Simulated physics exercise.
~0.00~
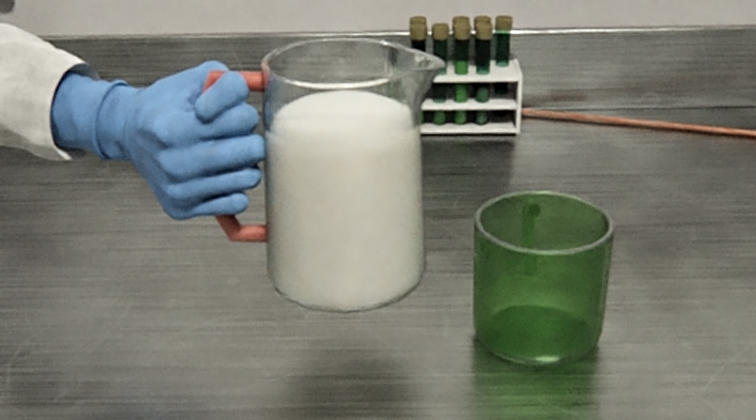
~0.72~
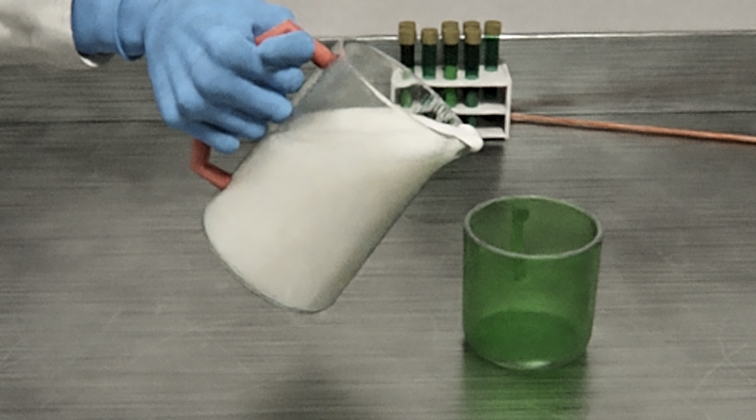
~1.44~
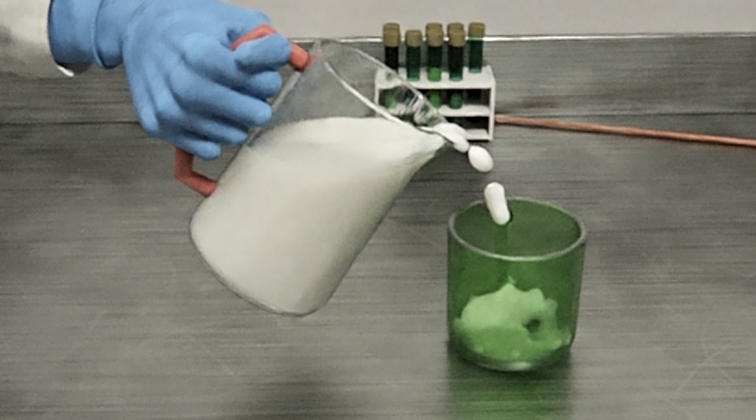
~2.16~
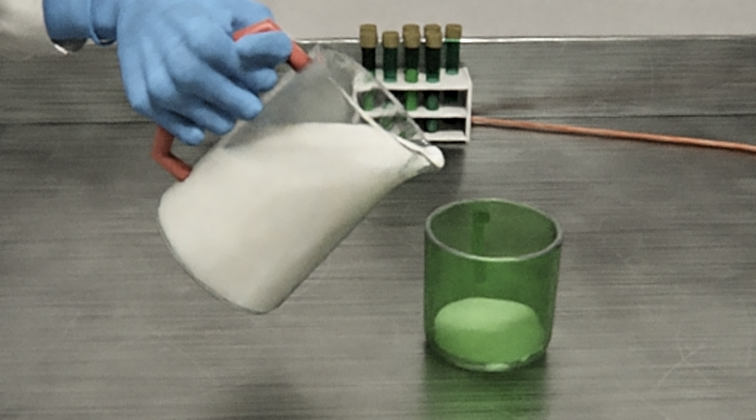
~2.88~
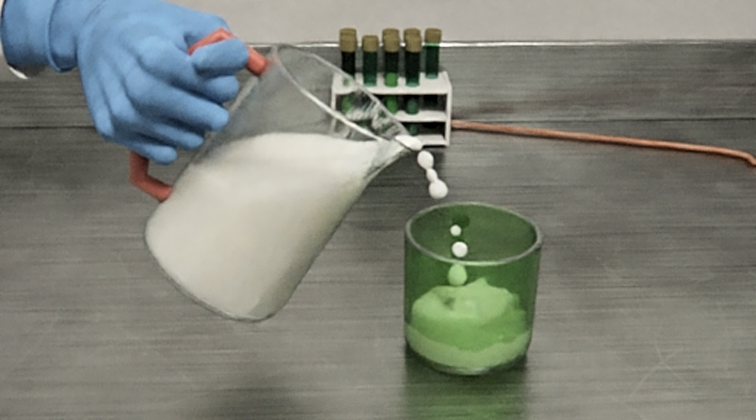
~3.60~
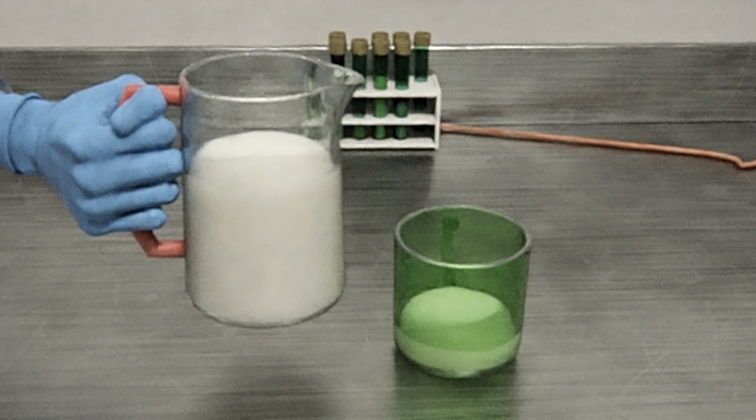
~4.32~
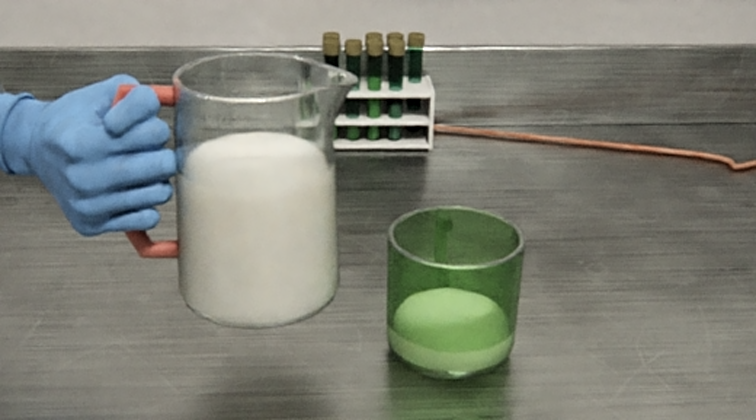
A blue-gloved hand holds a clear glass jug of white liquid by its red handle above a brushed metal worktop, seen from the front and slightly above. A green glass cup stands empty to the right, with a white rack of dark green tubes and a thin copper-coloured rod behind. The hand tips the jug rightward, and white blobs drop from its spout into the cup. The flow pauses, then more blobs fall as the view drifts right. Finally the hand levels the jug, still largely full, while the cup holds a shallow, rounded mound that looks pale green through the glass.
